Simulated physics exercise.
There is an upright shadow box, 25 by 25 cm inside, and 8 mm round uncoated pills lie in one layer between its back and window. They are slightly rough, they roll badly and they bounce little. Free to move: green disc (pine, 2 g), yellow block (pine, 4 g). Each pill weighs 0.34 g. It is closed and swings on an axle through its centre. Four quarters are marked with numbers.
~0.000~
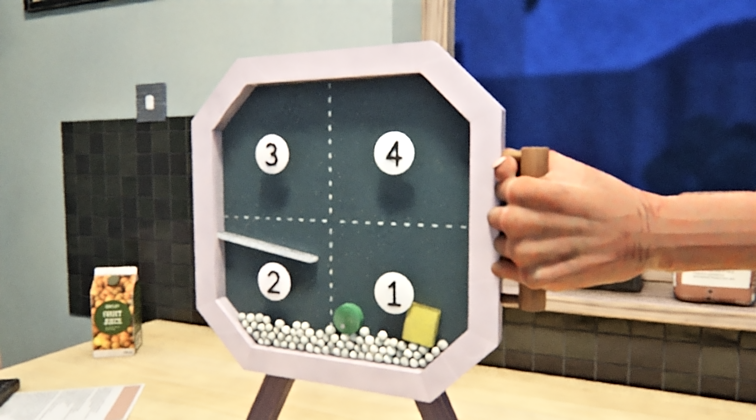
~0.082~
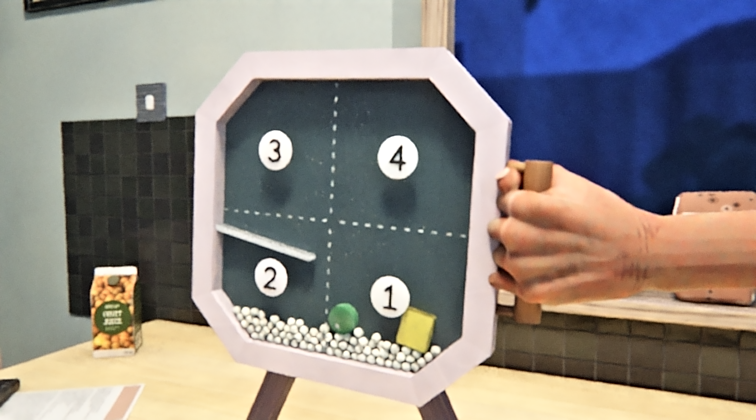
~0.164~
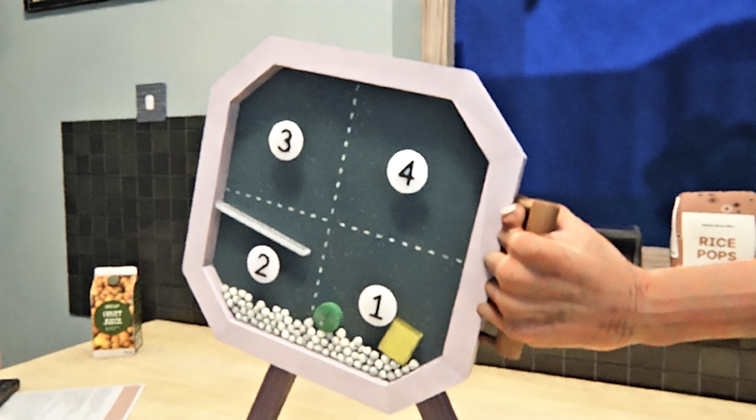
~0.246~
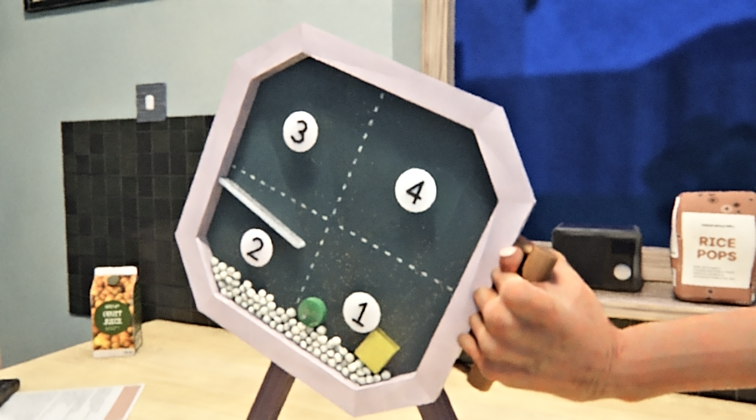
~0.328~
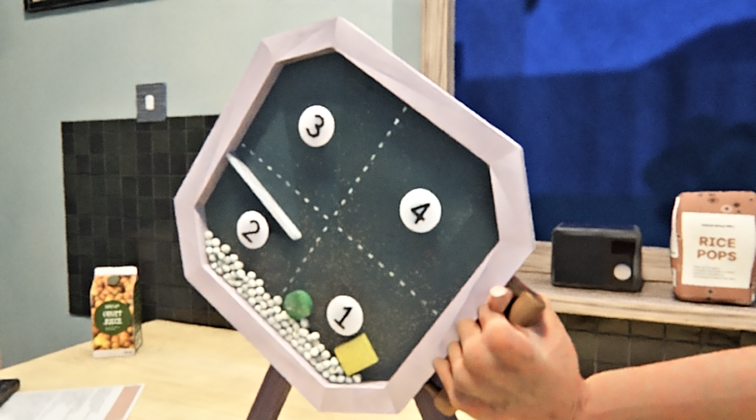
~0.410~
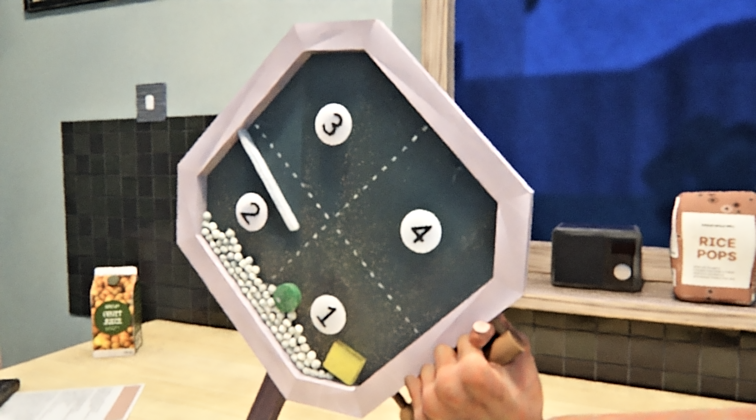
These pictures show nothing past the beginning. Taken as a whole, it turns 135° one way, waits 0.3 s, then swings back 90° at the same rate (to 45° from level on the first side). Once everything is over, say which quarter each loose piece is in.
Green disc - 1, yellow block - 1.
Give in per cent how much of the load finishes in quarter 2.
Roughly 0 percent.
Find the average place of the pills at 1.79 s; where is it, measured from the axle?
About 4 cm right and 10 cm below.
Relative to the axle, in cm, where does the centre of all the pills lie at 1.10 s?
Offset approx. 6 cm left, 9 cm below.
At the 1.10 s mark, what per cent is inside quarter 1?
40 percent.
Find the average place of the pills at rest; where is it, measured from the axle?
Some 2 cm right and 11 cm below.
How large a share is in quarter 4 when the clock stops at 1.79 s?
Roughly 80 percent.
By 1.10 s, it stands 135° clockwise; the pills' middle is 6 cm left of and 9 cm below the centre; no. 1, 40 %, no. 4, 60 %; green disc in no. 4; yellow block in no. 4.
By 1.79 s, it stands 90° clockwise; the pills' middle is 4 cm right of and 10 cm below the centre; no. 1, 20 %, no. 4, 80 %; green disc in no. 4; yellow block in no. 4.
By 2.18 s, it stands 45° clockwise; the pills' middle is 5 cm right of and 10 cm below the centre; no. 1, 75 %, no. 4, 25 %; green disc in no. 4; yellow block in no. 1.
Settled by 2.7 s, it stands 45° clockwise; no. 1, 85 %, no. 2, 0 %, no. 3, 0 %, no. 4, 15 %; green disc in no. 1; yellow block in no. 1.
